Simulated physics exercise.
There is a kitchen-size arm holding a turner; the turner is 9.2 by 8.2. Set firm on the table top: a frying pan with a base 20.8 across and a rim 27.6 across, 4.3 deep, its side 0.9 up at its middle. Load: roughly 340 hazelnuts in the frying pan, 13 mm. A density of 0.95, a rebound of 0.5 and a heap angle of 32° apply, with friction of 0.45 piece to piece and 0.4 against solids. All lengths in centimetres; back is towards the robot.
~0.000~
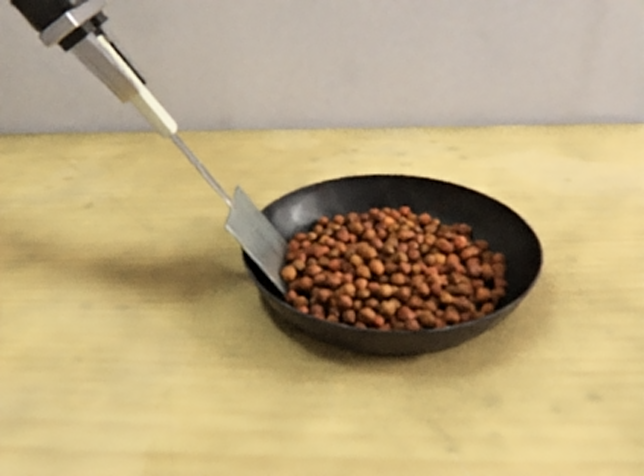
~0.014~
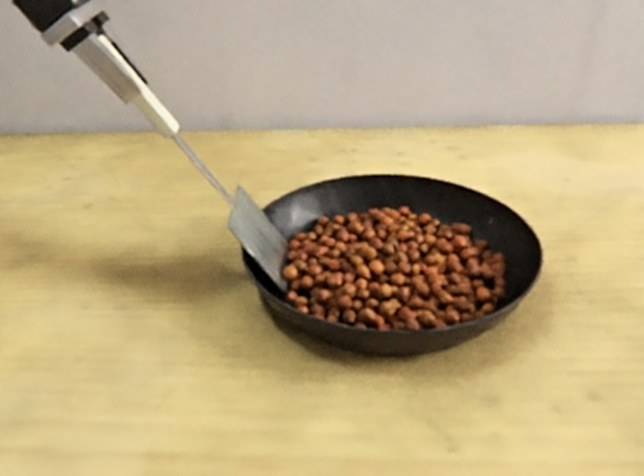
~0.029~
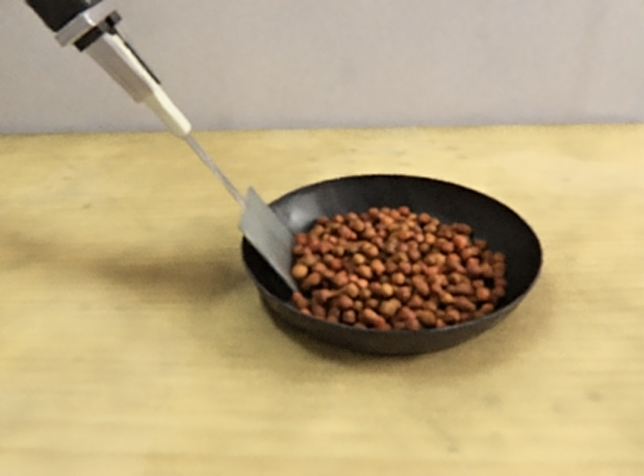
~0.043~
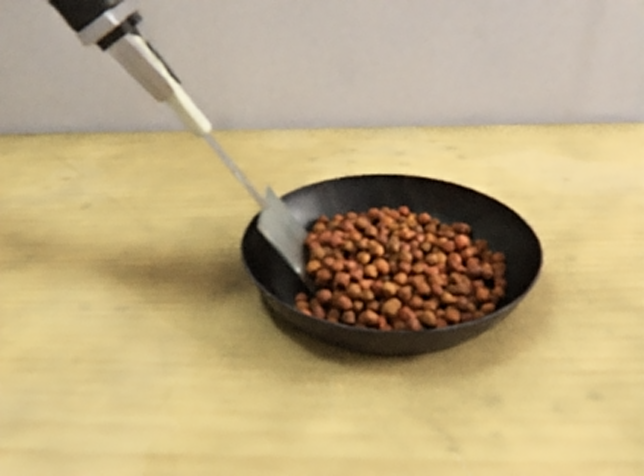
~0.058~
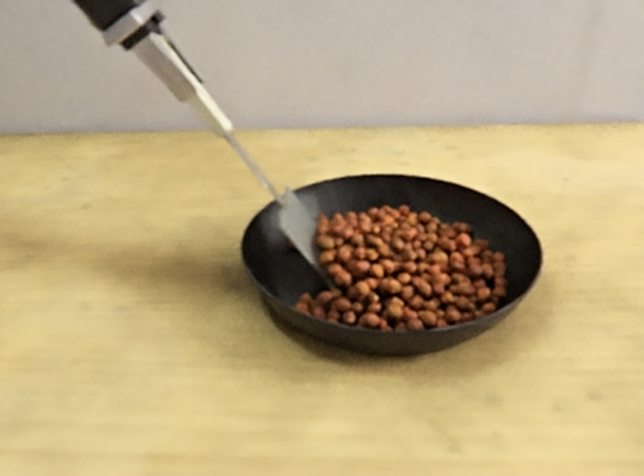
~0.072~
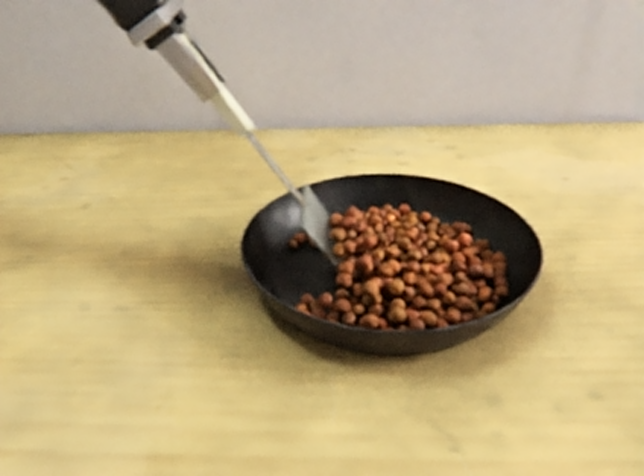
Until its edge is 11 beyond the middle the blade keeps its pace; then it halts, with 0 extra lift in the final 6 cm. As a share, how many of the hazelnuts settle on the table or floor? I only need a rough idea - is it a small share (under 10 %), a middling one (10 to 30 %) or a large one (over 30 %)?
A large one, over 30 %.
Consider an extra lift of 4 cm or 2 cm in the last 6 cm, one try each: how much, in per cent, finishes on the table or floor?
It works out to some 30 per cent for the first setting and some 35 per cent for the second.
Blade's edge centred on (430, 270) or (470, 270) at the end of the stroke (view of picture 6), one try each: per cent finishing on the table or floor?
Try 1: Approx. 5 %; try 2: Approx. 15 %.
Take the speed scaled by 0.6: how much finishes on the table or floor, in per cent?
I'd put it at about 25 per cent.
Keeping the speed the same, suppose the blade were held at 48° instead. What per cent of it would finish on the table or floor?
I'd put it at about 30 per cent.
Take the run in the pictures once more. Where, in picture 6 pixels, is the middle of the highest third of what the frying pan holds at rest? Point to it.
Approximately at pixel (425, 260).
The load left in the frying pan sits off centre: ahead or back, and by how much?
What stays is shifted forward by around 2.5 cm.
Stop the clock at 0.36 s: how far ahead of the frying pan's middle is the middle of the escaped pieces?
About 20 cm.
By 0.11 s, sloping 57°, highest piece 8 above the table; 340 in the frying pan.
By 0.14 s, sloping 57°, highest piece 9 above the table; 340 in the frying pan.
By 0.36 s, sloping 57°, highest piece 17 above the table; 210 in the frying pan, 32 on the table or floor, 98 on the blade or in flight.
By 1.41 s, sloping 57°, highest piece 5 above the table; 211 in the frying pan, 129 on the table or floor.
Final count, 211 in the frying pan, 129 on the table or floor. That is 38 % on the table or floor.
